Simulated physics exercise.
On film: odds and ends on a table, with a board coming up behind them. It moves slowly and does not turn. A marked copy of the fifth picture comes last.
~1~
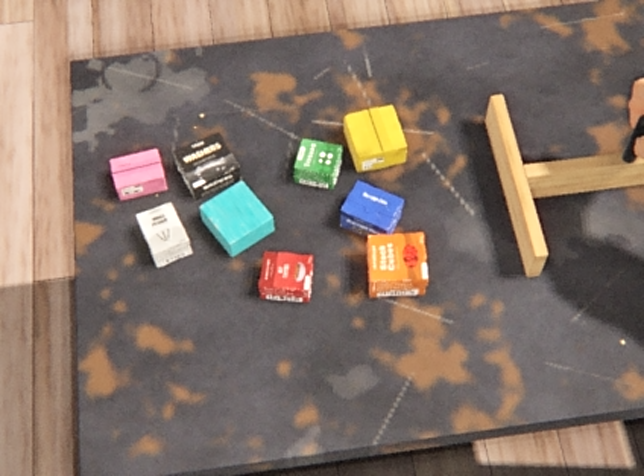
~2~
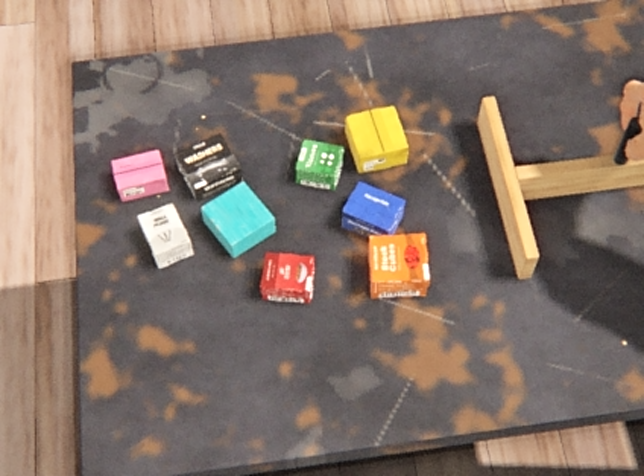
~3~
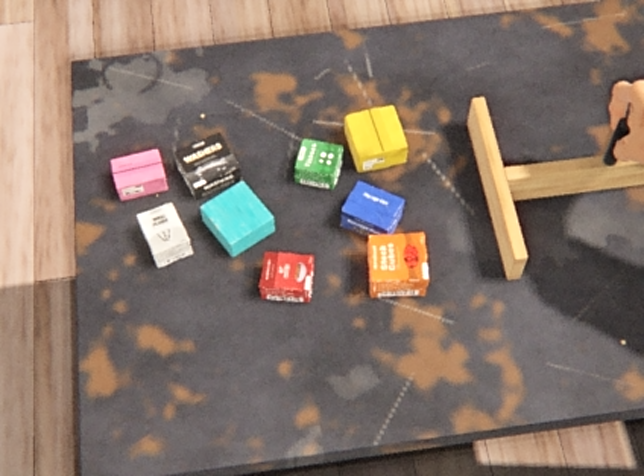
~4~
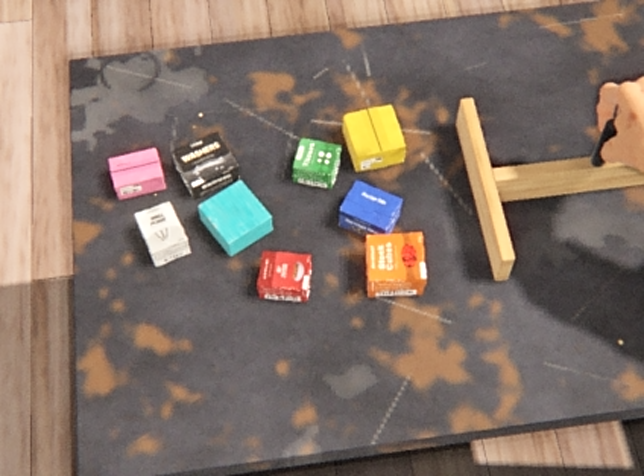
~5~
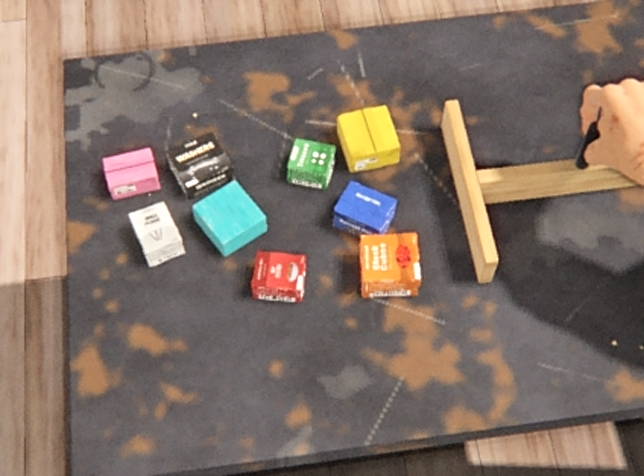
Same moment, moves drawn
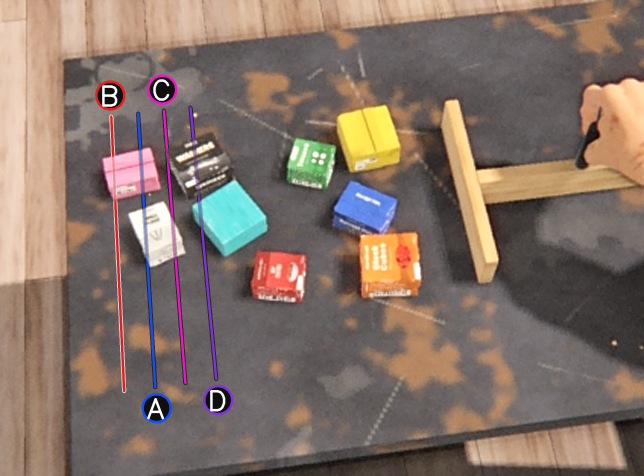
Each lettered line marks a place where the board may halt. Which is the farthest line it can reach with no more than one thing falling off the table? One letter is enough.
No farther than D.
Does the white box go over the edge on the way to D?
No.
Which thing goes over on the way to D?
The pink box.
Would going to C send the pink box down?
Yes.
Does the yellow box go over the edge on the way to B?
No.
On the marked copy, A at (146, 240); B at (117, 243); C at (174, 237); D at (202, 233).
Following D. Soon after the start, board (375, 189); yellow box (329, 143); orange packet (351, 271).
Later, board (278, 200); pink box (96, 176); white box (146, 236).
In the end, board (204, 209); pink box over the edge; white box (72, 242); one fallen.
As for the rest, A drops five; B drops six; C drops three.
